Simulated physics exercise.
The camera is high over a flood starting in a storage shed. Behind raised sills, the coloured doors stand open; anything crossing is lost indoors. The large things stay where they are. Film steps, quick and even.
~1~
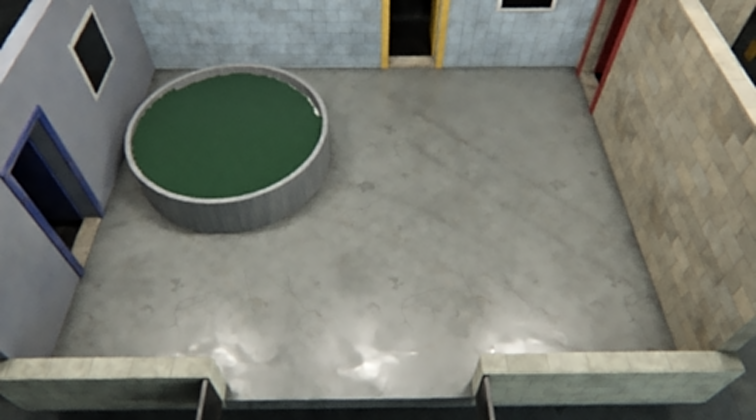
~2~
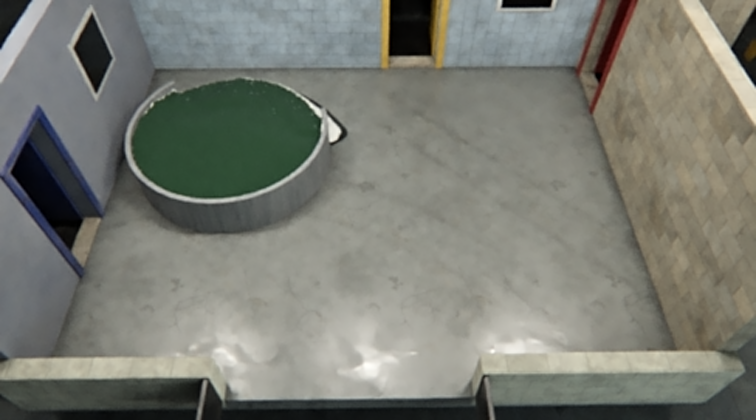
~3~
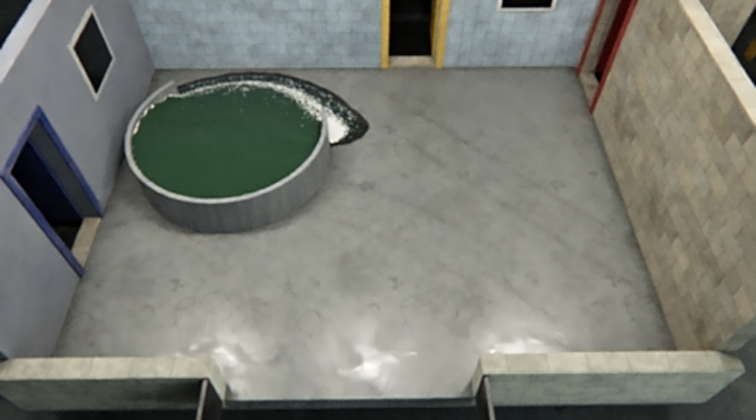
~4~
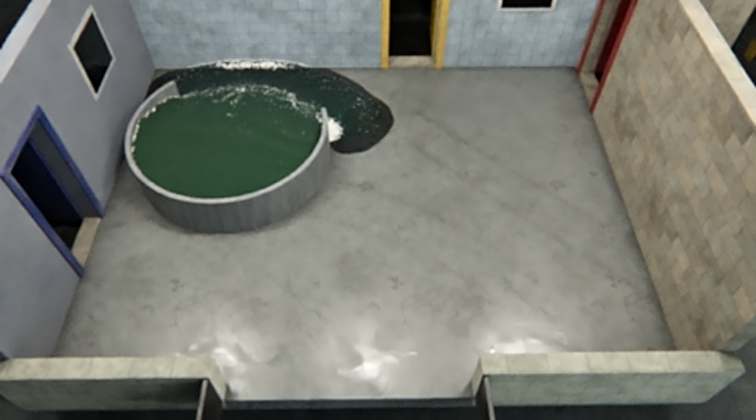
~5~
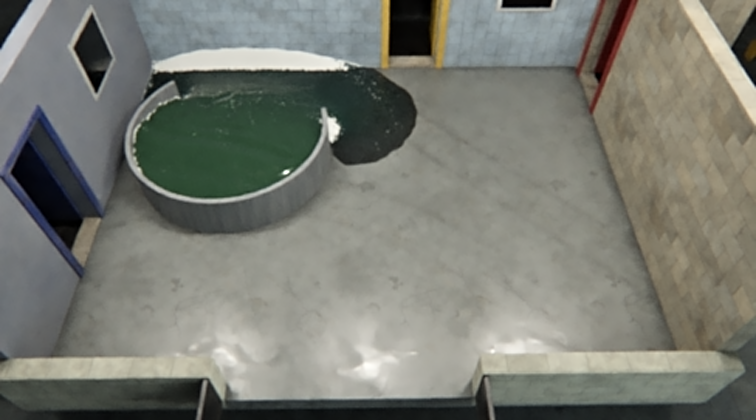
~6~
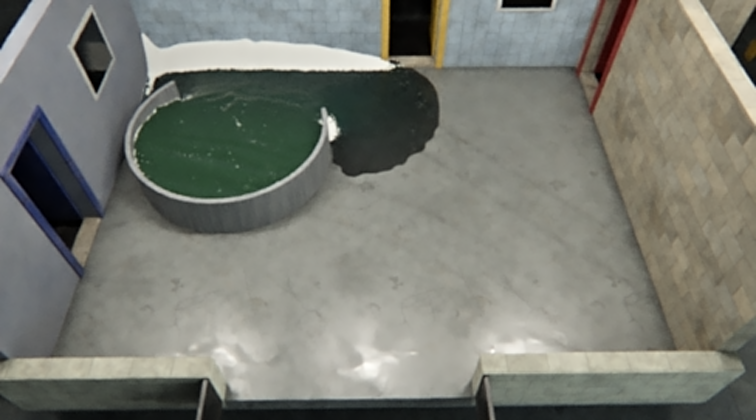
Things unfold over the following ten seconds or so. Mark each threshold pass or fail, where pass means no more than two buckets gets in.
Blue door - pass; red door - fail; yellow door - fail.
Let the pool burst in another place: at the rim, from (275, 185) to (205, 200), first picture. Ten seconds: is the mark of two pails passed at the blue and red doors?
First the blue door, which overshoots; then the red door, which remains short.
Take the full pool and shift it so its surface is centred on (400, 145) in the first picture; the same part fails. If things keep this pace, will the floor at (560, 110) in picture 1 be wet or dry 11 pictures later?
Outcome at that point: Waterlogged.
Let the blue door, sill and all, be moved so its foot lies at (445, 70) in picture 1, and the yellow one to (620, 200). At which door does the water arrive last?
Looks like the door marked yellow.
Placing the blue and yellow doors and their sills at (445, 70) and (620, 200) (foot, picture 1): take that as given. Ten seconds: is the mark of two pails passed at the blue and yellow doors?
Well, the blue door overshoots while the yellow door overshoots.
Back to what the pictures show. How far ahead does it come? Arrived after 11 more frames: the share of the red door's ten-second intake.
It comes to around 0 percent of the ten-second total.
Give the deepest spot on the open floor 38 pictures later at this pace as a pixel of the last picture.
Near (675, 375).
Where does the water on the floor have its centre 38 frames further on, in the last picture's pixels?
That comes out near (359, 169).
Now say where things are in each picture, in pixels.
The first frame shows the round tank at (229, 129) is whole and still.
In the second frame, the front is at (343, 134), out from the gap on the round tank's far side.
In the third frame, water pours out on the round tank's far side and has run to (364, 126).
In the fourth frame, the front is at (153, 89), out from the gap on the round tank's far side.
In the fifth frame, water pours out on the round tank's far side and has run to (409, 121).
In the sixth frame, water pours out on the round tank's far side and has run to (433, 116).
A moment on, water covers 25 % of the floor; the blue door not reached, the red door not reached, the yellow door under two buckets in.
Next, water covers 30 % of the floor; the blue door not reached, the red door under two buckets in, the yellow door over two buckets in.
Then, water covers 55 % of the floor; the blue door under two buckets in, the red door far over two buckets in, the yellow door far over two buckets in.
Later, water covers 85 % of the floor; the blue door under two buckets in, the red door far over two buckets in, the yellow door far over two buckets in.
In the end, water covers 100 % of the floor; the blue door under two buckets in, the red door far over two buckets in, the yellow door far over two buckets in.
